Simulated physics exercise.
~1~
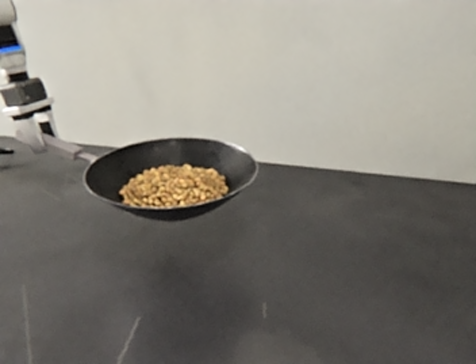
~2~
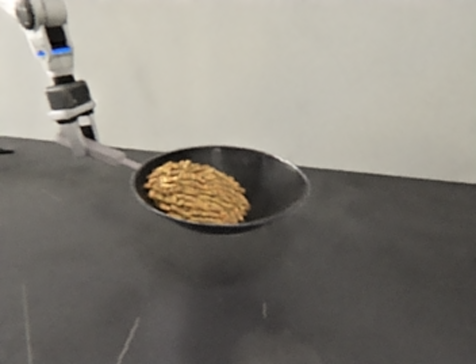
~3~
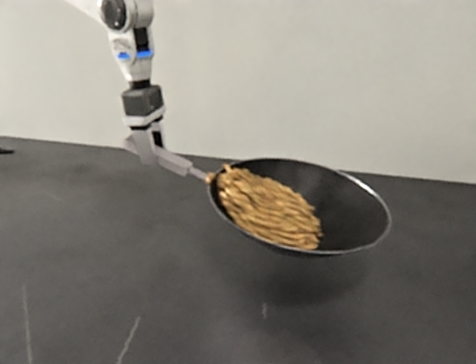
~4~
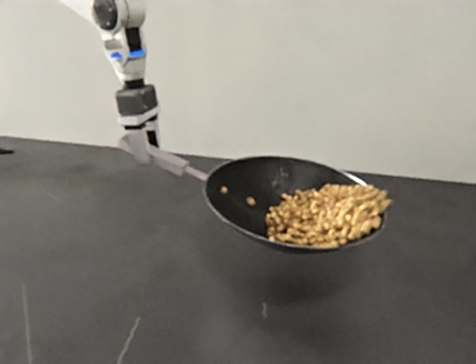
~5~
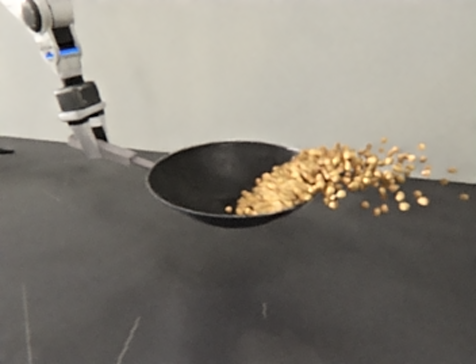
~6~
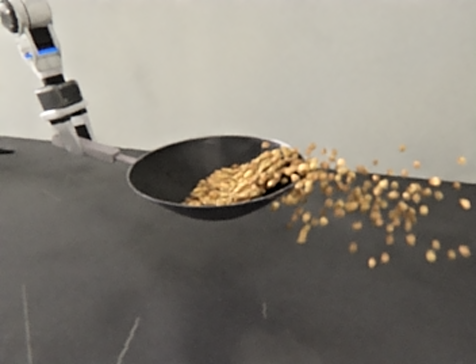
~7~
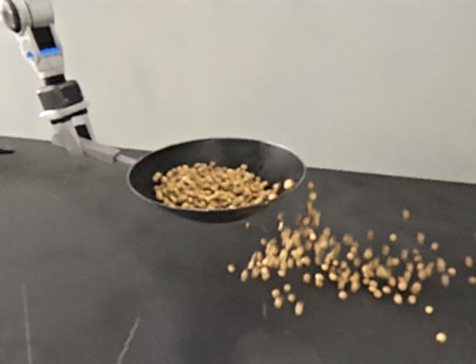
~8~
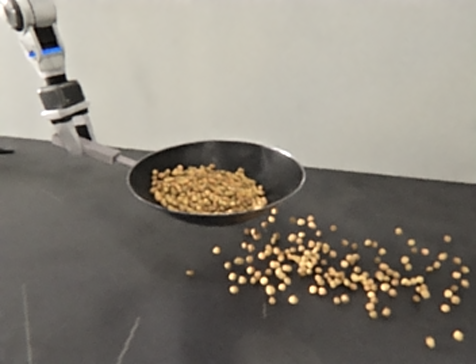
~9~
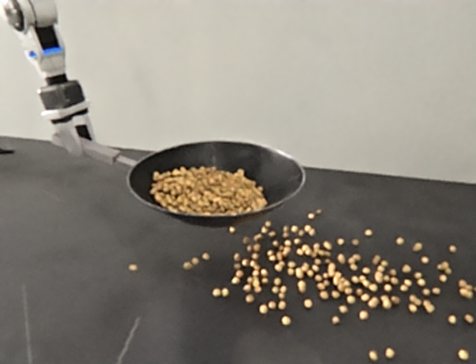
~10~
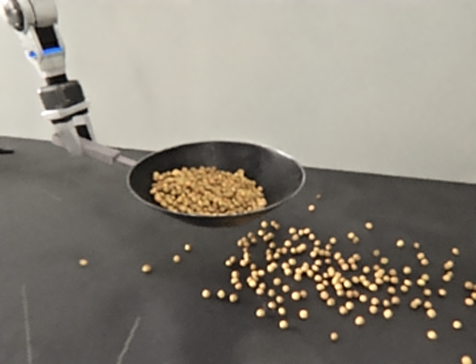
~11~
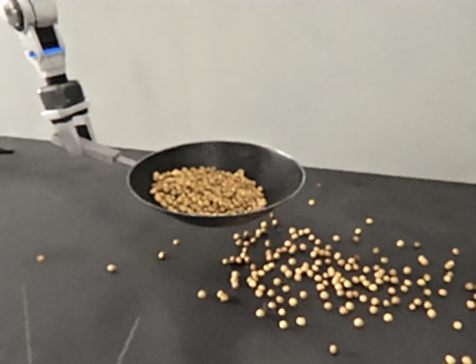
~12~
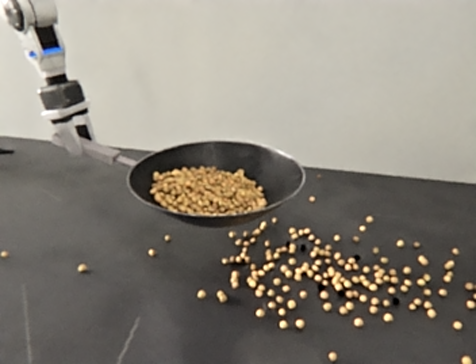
A robot arm jerks a wok of chickpeas right, then back, spilling many onto the table.
